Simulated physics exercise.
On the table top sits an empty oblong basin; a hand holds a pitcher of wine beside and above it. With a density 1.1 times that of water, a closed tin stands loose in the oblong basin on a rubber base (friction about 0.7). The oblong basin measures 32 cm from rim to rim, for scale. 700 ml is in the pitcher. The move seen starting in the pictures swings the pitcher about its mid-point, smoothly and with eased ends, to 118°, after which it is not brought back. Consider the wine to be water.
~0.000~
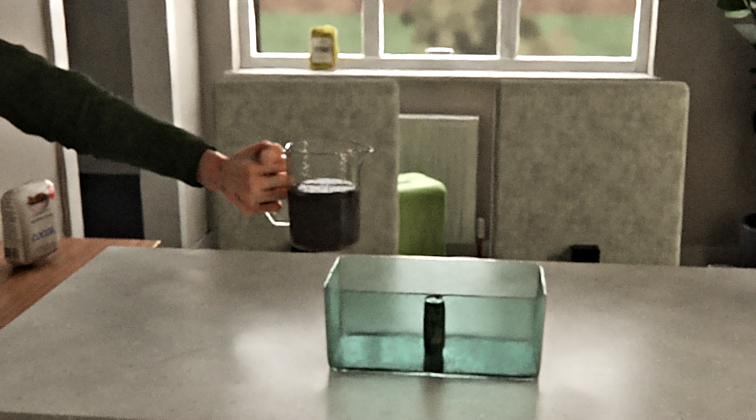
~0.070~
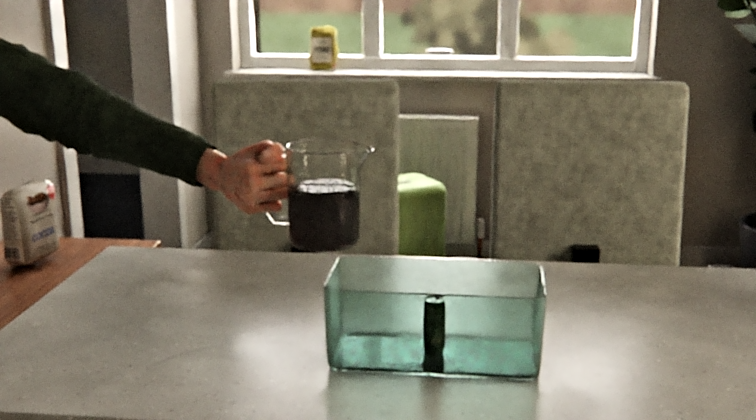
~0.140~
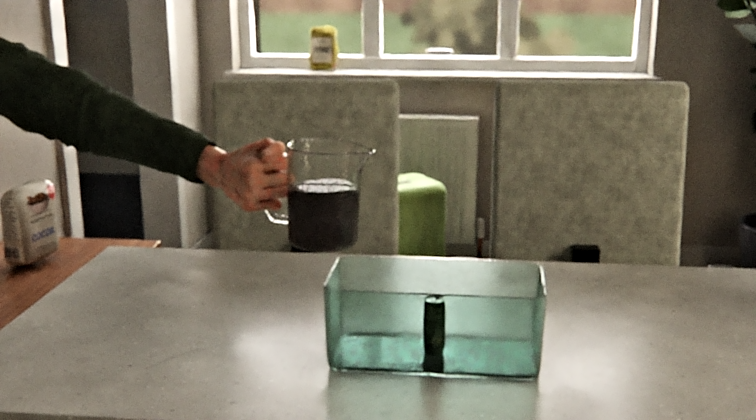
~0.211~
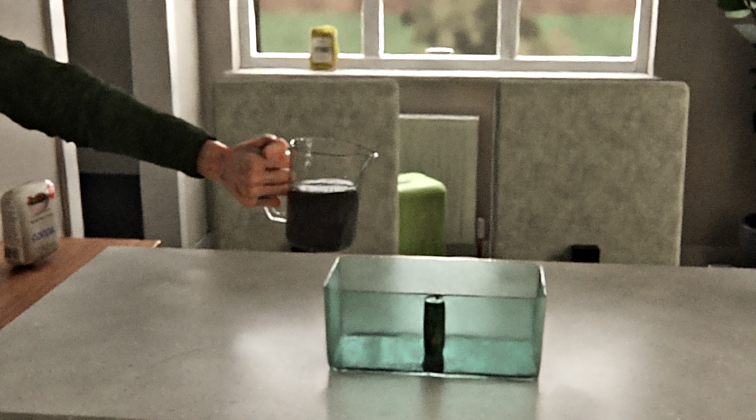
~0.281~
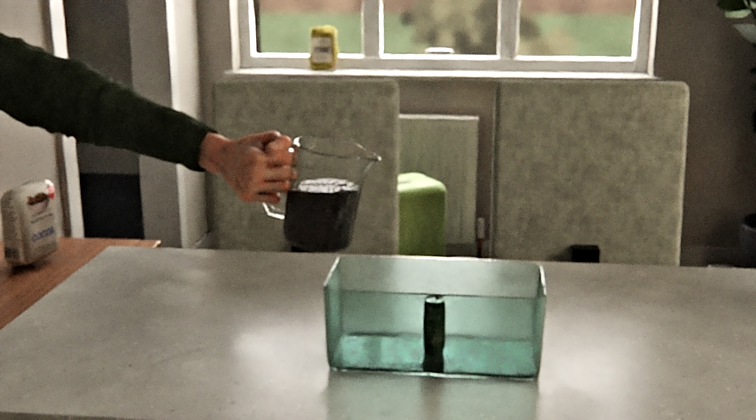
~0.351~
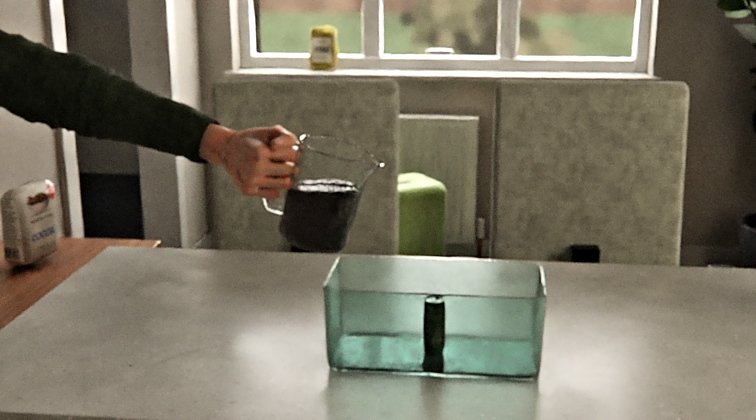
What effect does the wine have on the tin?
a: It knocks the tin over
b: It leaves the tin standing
(a) It knocks the tin over.
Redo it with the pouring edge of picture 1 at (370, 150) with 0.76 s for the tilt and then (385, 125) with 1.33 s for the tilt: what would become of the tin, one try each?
Trial 1 - tin stays standing; trial 2 - tin tips.
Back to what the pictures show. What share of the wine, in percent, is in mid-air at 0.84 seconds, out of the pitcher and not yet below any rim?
6 %.
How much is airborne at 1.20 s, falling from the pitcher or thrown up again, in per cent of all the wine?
Close to 12 per cent.
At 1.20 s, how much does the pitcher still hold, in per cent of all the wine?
About 28 percent.
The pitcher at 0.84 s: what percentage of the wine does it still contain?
Fraction remaining: Approx. 94 per cent.
By 0.84 s the tilt is 71° and 94 per cent is still to pour; the tin stands where it began.
By 1.20 s the tilt is 108° and 29 per cent is still to pour; the tin leans 5°.
By 1.57 s the tilt is 118° and 0 per cent is still to pour; the tin lies on its side.
By 1.98 s the tilt is 118° and 0 per cent is still to pour; the tin lies on its side.
At rest the tin lies on its side.
